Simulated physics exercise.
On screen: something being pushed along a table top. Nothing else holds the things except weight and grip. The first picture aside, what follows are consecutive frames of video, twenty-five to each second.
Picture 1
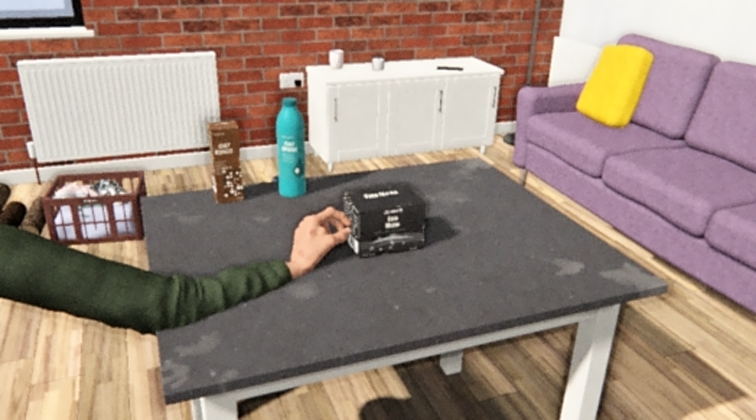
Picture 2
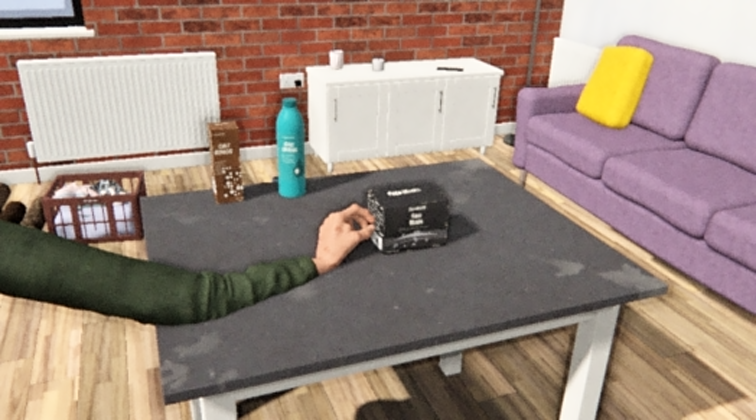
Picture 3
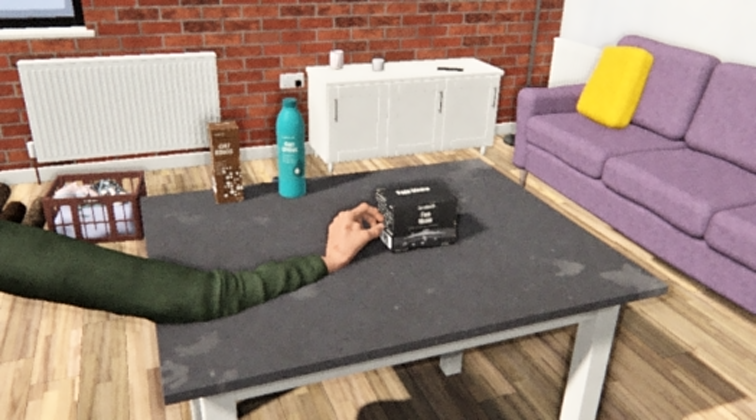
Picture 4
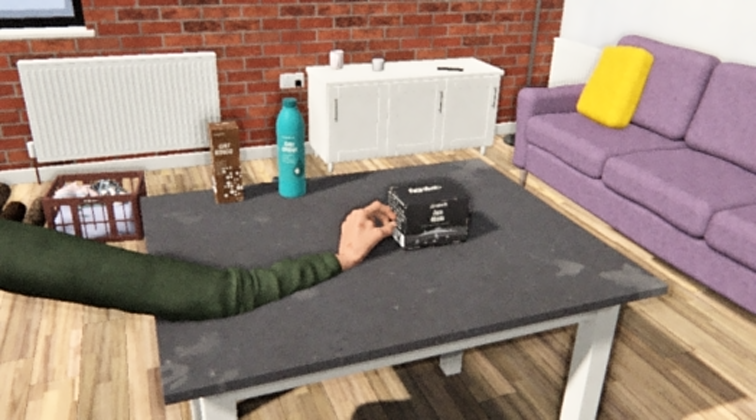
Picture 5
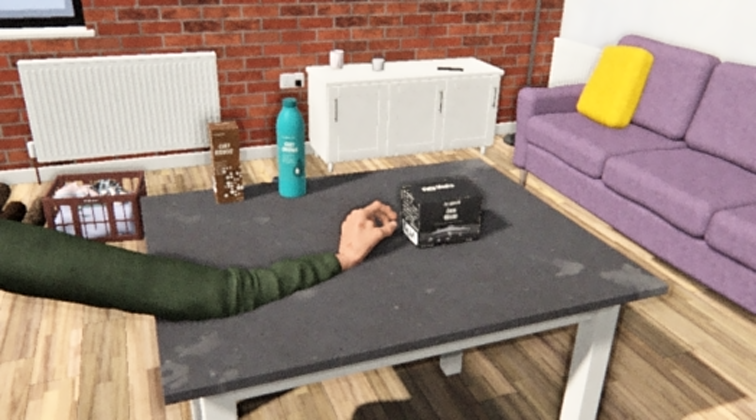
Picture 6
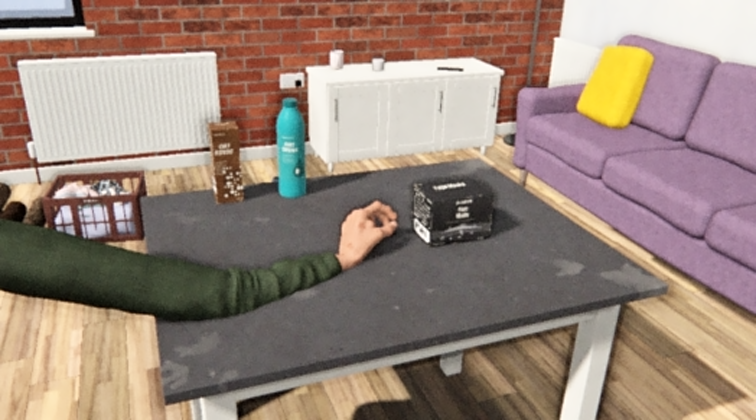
The clip opens with a hand in a green sleeve touching a black box on a dark table, near a brown carton and a teal bottle. The hand pushes the box a short way right, then stays back as the box slides slightly farther right, leaving a gap between them.
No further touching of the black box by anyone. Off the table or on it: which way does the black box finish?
On it.
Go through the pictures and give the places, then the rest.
In the first picture, under the hand; black box (384, 221).
In the second picture, under the hand; black box (407, 218).
In the third picture, under the hand; black box (416, 217).
In the fourth picture, black box (427, 215).
In the fifth picture, black box (440, 213) moved a little.
In the sixth picture, black box (452, 212) moved a little.
Then, 0.10 s later than the last frame, black box moved about its own width near (474, 208).
Then, 0.20 s later than the last frame, black box moved about its own width near (489, 206).
When it is over, moved from the start, black box. End places, in pixels of the last picture, black box near (497, 205).
